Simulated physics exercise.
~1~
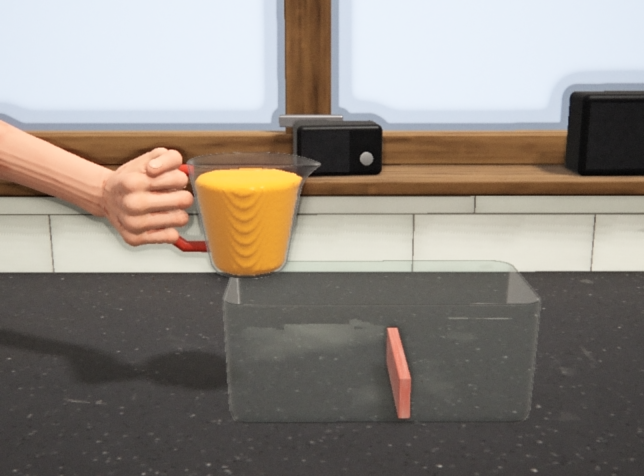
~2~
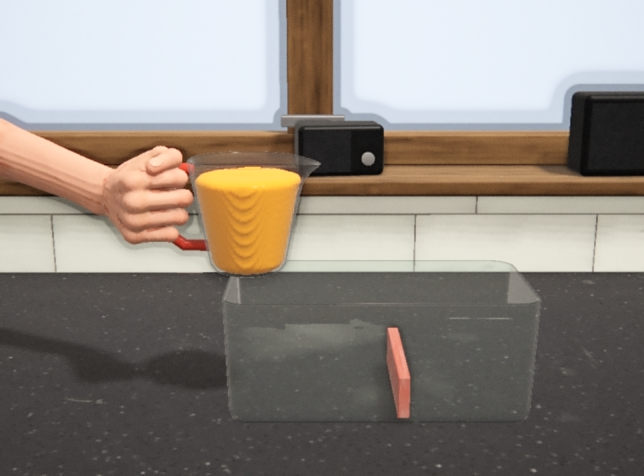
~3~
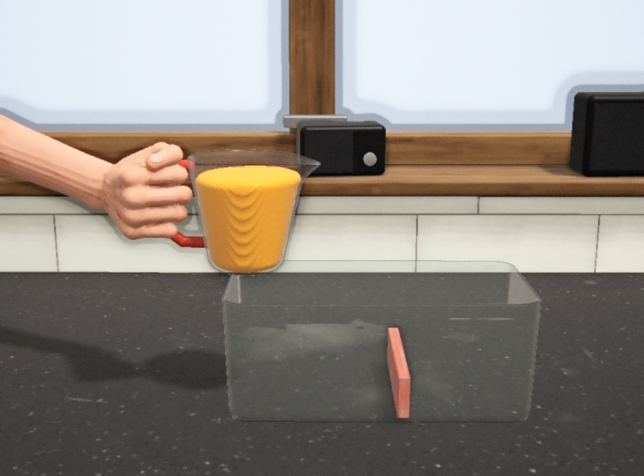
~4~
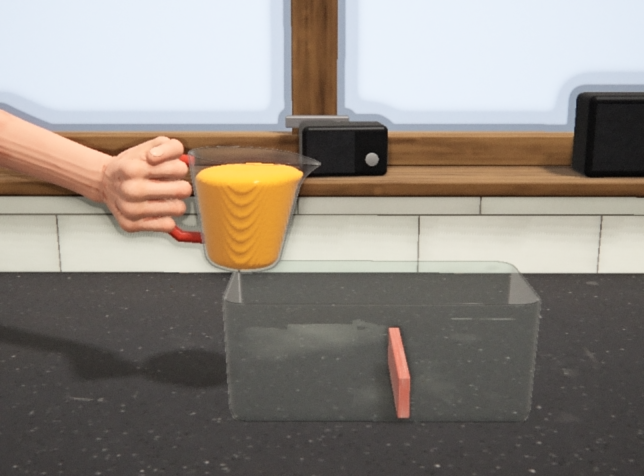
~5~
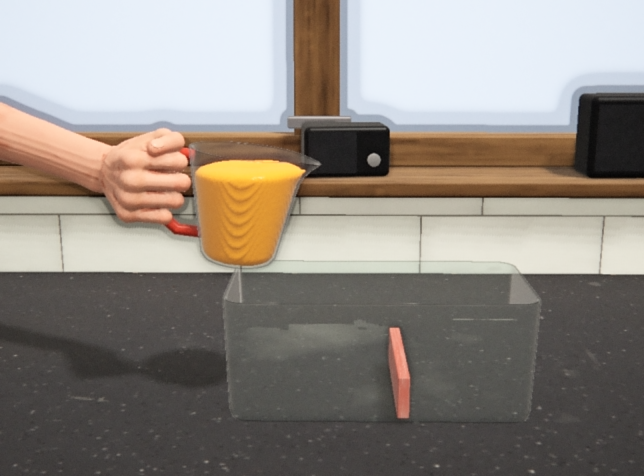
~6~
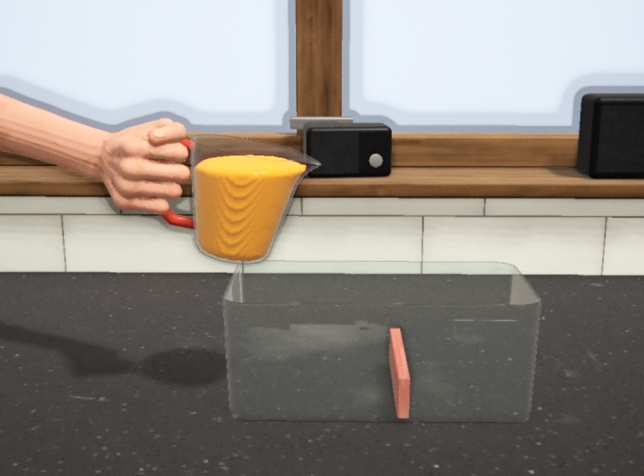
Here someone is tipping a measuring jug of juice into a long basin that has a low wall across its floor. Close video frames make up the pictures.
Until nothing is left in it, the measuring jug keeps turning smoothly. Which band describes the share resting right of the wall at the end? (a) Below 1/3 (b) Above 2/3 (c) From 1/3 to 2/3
Answer: B.
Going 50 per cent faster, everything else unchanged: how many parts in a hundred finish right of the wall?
Roughly 85 percent.
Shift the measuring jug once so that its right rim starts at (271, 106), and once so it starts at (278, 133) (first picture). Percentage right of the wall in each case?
First some 10, then 10 per cent.
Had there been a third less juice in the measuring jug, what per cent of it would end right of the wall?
Roughly 75 in a hundred.
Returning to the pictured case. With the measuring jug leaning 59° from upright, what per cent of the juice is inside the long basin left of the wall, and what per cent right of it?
Left 5, right 0.
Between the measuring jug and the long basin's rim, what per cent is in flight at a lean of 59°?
I'd say some 15 per cent.
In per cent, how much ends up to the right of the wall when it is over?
I'd say close to 80 per cent.
A moment on, the measuring jug is tipped part way and 77 per cent is still to pour, 6 is left of the wall and 0 right of it.
Next, the measuring jug is tipped on its side and 23 per cent is still to pour, 11 is left of the wall and 42 right of it.
Then the measuring jug is tipped on its side and 0 per cent is still to pour, 16 is left of the wall and 81 right of it.
Later the measuring jug is tipped on its side and 0 per cent is still to pour, 17 is left of the wall and 82 right of it.
In the end 17 per cent lies left of the wall, 82 right of it and 1 outside.
